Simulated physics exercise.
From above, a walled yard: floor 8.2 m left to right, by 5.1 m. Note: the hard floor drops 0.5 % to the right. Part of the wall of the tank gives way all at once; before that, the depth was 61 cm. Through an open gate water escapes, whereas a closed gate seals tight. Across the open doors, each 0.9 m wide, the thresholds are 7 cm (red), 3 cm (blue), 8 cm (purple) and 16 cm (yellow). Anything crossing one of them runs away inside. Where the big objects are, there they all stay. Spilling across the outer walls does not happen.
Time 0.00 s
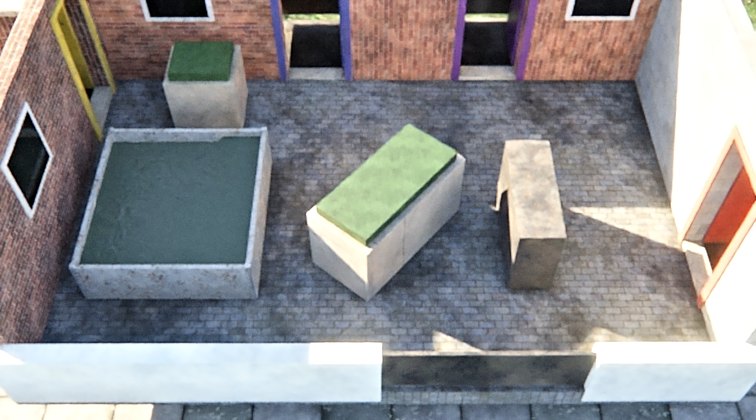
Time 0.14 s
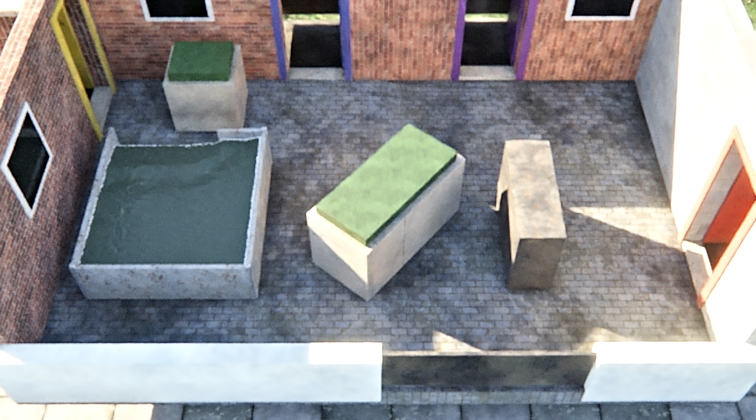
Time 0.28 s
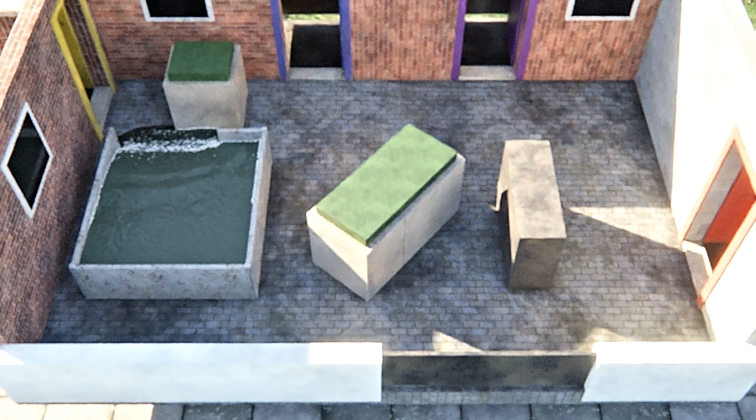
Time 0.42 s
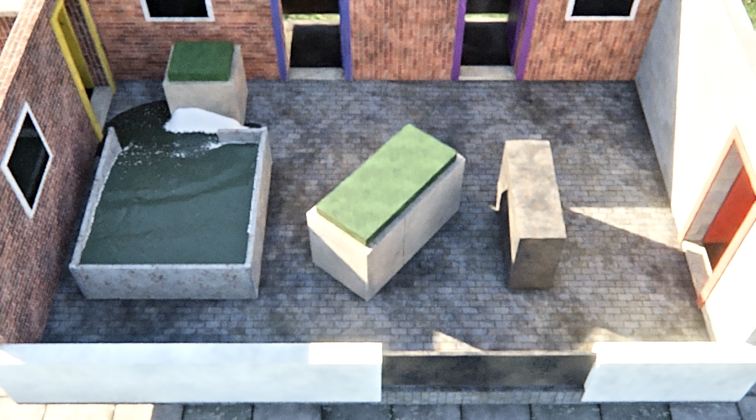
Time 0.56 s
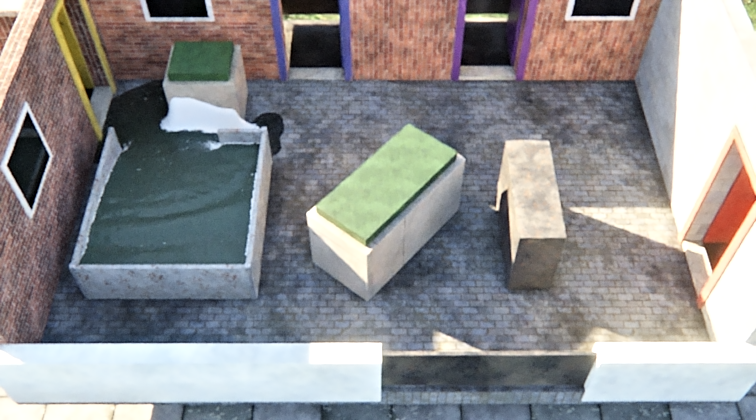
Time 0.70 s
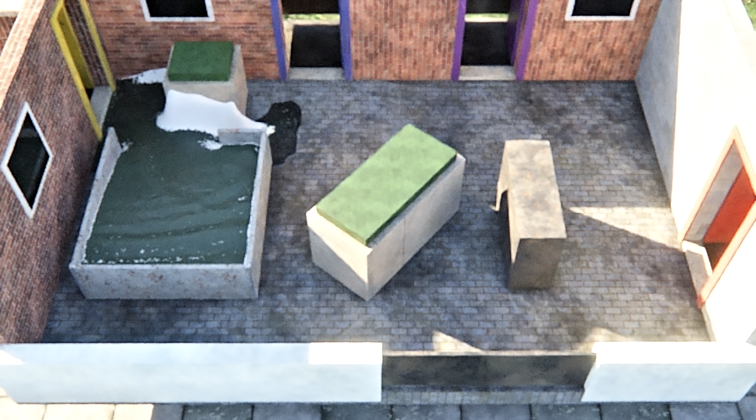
In a walled brick yard, water pours from the tank's far side and spreads across the floor.
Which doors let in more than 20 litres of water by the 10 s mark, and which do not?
By then, the red door does not, the blue door does not, the purple door does not, the yellow door lets in more than that.
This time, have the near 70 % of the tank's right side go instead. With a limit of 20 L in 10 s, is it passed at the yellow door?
Well, at yellow it would be too little.
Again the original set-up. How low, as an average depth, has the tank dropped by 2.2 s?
Around 31 cm on average.
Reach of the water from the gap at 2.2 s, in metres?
Roughly 4.4 m.
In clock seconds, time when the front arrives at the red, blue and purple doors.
Red = 5.5 s, blue = 1.2 s, purple = 2.4 s.
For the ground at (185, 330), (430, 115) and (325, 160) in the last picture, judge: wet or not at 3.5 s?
Well, the first is untouched by it, the next drenched, the last drenched.
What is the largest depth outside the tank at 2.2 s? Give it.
Max depth: About 42 centimetres.
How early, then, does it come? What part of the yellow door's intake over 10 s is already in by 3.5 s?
That works out near 90%.
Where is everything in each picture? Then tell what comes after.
The first picture shows still water, 61 cm deep, in the tank at (176, 198).
In the second picture, water pours out on the tank's far side and has run 0.8 m, to a hidden place; typically 5 cm deep outside, 61 cm at the tank's back.
In the third picture, water pours out on the tank's far side and has run 1.0 m, to a hidden place; typically 11 cm deep outside, 61 cm at the tank's back.
In the fourth picture, the front is at (137, 111), 1.3 m from the gap on the tank's far side; 1.7 m2 of floor is under water; 61 cm left at the back of the tank.
In the fifth picture, water pours out on the tank's far side and has run 1.8 m, to a hidden place; typically 7 cm deep outside, 61 cm at the tank's back.
In the sixth picture, the front is at (118, 81), 2.1 m from the gap on the tank's far side; 2.9 m2 of floor is under water; 55 cm left at the back of the tank.
After 1.4 s water covers 20 % of the floor and is deepest (48 cm) near (113, 97); red door not reached, blue door 4 cm at the sill, 0 L in, purple door not reached, yellow door 39 cm at the sill, 16 L in.
After 2.2 s water covers 35 % of the floor and is deepest (42 cm) near (152, 81); red door not reached, blue door 6 cm at the sill, 3 L in, purple door not reached, yellow door 38 cm at the sill, 130 L in.
After 3.5 s water covers 50 % of the floor and is deepest (28 cm) near (101, 140); red door not reached, blue door 5 cm at the sill, 7 L in, purple door 6 cm at the sill, 0 L in, yellow door 28 cm at the sill, 274 L in.
After 6.0 s water covers 75 % of the floor and is deepest (18 cm) near (98, 149); red door 4 cm at the sill, 0 L in, blue door 3 cm at the sill, 9 L in, purple door 5 cm at the sill, 0 L in, yellow door 16 cm at the sill, 308 L in.
After 10.0 s water covers 95 % of the floor and is deepest (14 cm) near (118, 81); red door 5 cm at the sill, 0 L in, blue door 2 cm at the sill, 9 L in, purple door 5 cm at the sill, 0 L in, yellow door 13 cm at the sill, 309 L in.
